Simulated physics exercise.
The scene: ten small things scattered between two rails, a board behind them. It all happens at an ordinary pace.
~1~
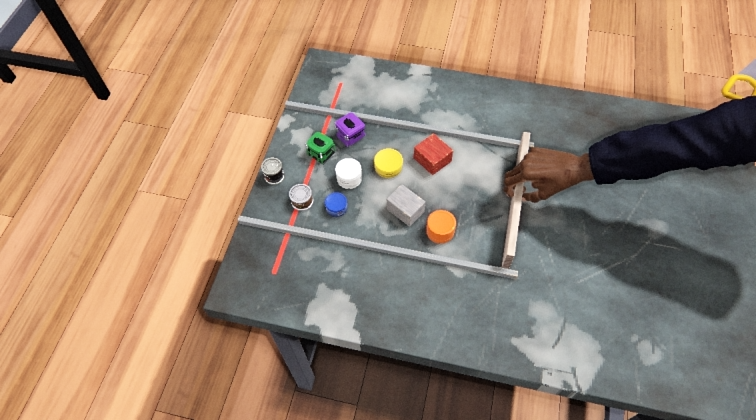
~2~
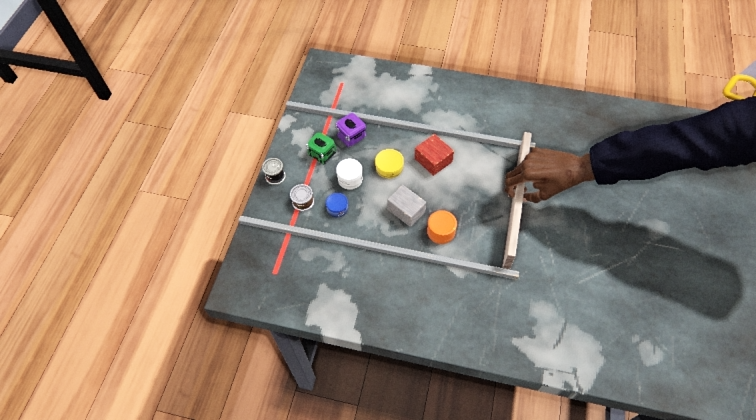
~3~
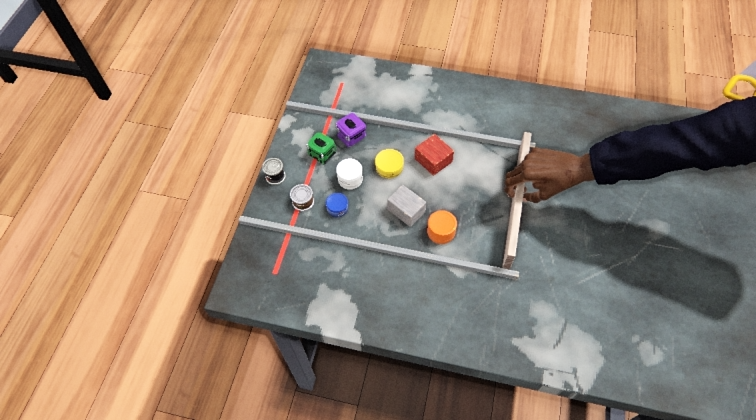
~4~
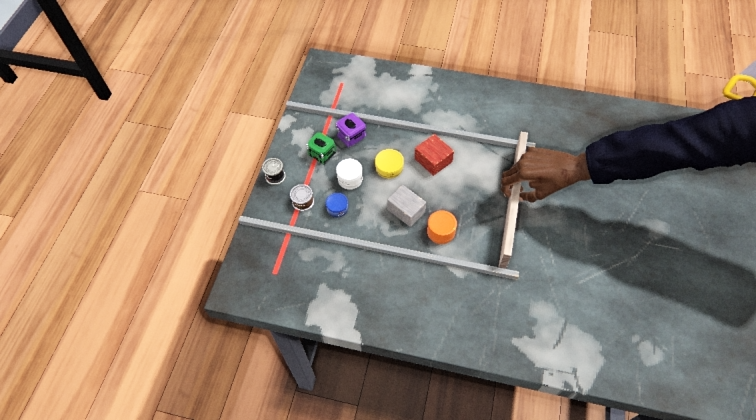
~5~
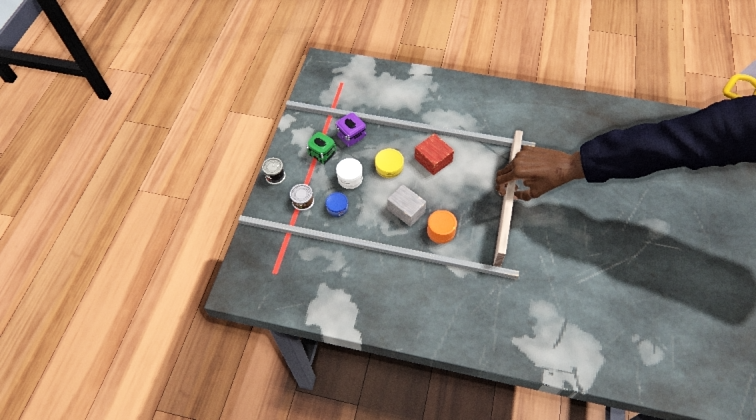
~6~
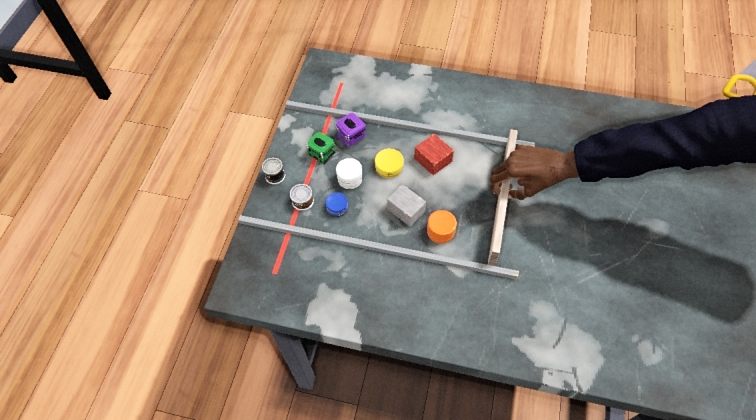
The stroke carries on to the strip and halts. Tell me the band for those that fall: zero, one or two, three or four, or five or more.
The number that fall off is one or two.
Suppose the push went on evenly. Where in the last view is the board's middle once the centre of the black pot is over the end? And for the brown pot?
Its middle is around (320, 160) and around (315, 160).
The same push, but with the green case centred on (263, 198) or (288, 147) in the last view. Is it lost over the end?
In that order, it goes over; remains up.
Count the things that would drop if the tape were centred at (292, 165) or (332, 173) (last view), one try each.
It would be 6 and 0.
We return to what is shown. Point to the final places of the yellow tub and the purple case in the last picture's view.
First (291, 155), then (290, 115).
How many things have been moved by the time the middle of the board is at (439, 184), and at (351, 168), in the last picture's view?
At the one place 3, at the other 9.
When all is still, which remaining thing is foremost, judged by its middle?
Foremost is the green case.
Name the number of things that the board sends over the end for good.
In all, 2 of them.
Soon after, none off yet; black pot at rest near (274, 171); brown pot at rest near (302, 197); green case at rest near (321, 148).
Then, none off yet; black pot at rest near (274, 171); brown pot moved about its own width near (274, 192); green case moved about its own width near (301, 141).
At rest, the number that fall off is one or two; fallen, brown pot and black pot.
